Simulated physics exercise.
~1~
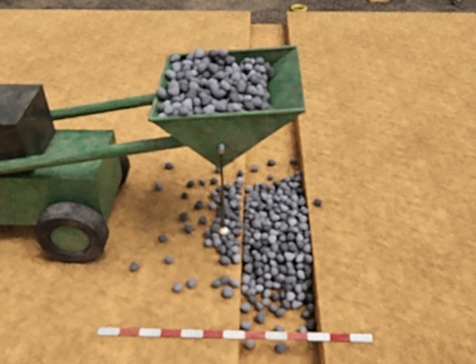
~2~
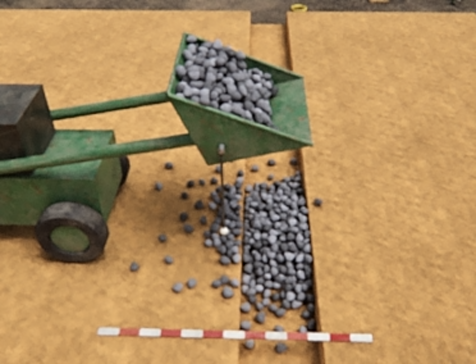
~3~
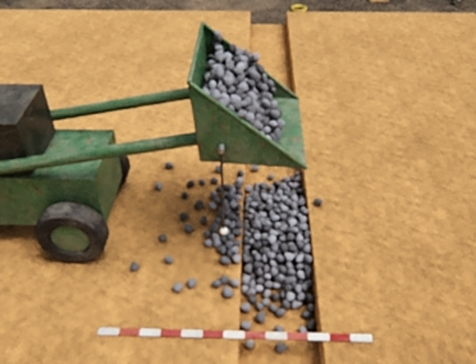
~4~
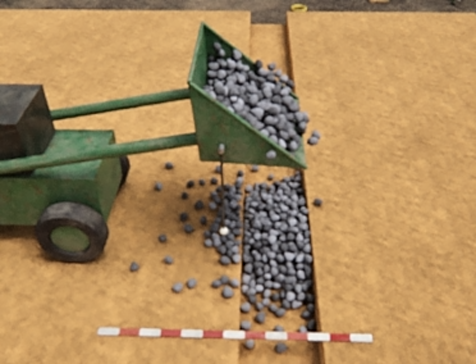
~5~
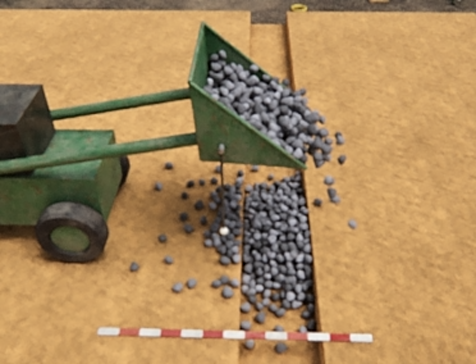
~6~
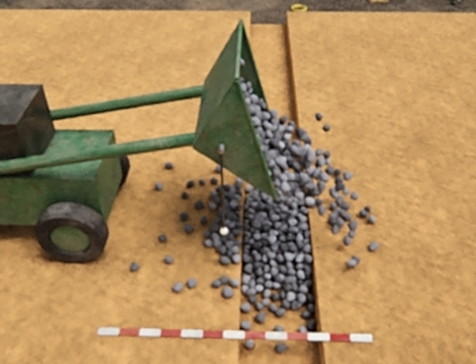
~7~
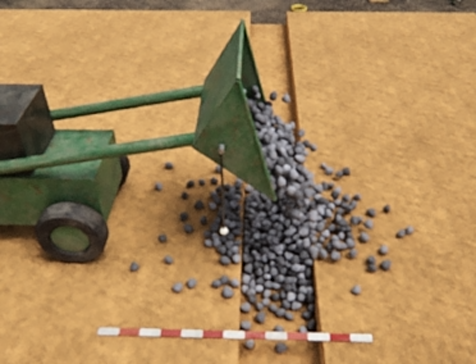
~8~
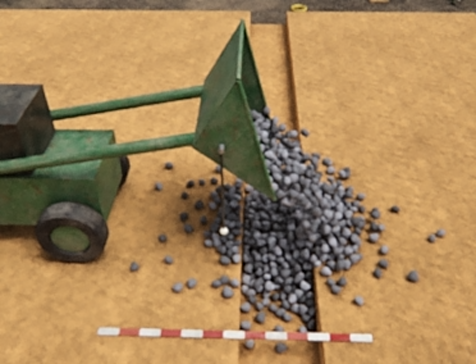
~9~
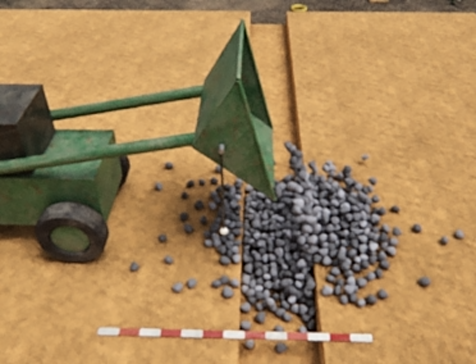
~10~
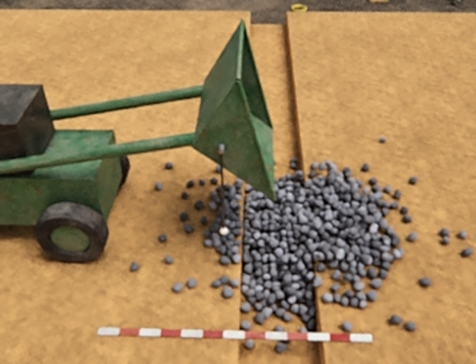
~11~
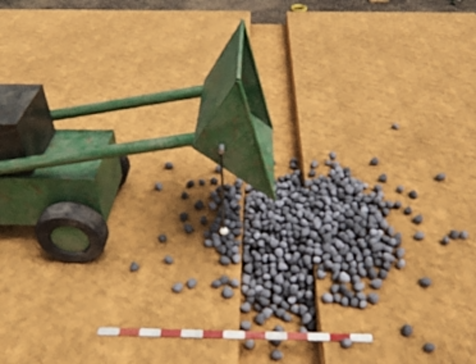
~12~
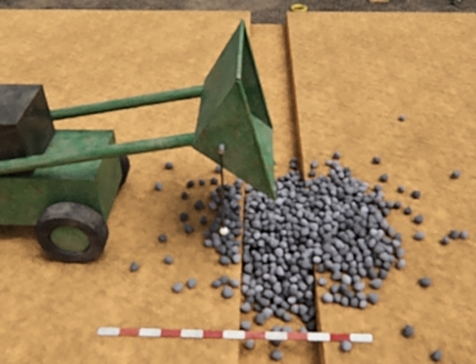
On sandy ground crossed by a trench already partly filled with grey stones, a green loader tipped its full bucket forward in stages, and the stones poured out to the right, ending in a heap over the trench and its far side.
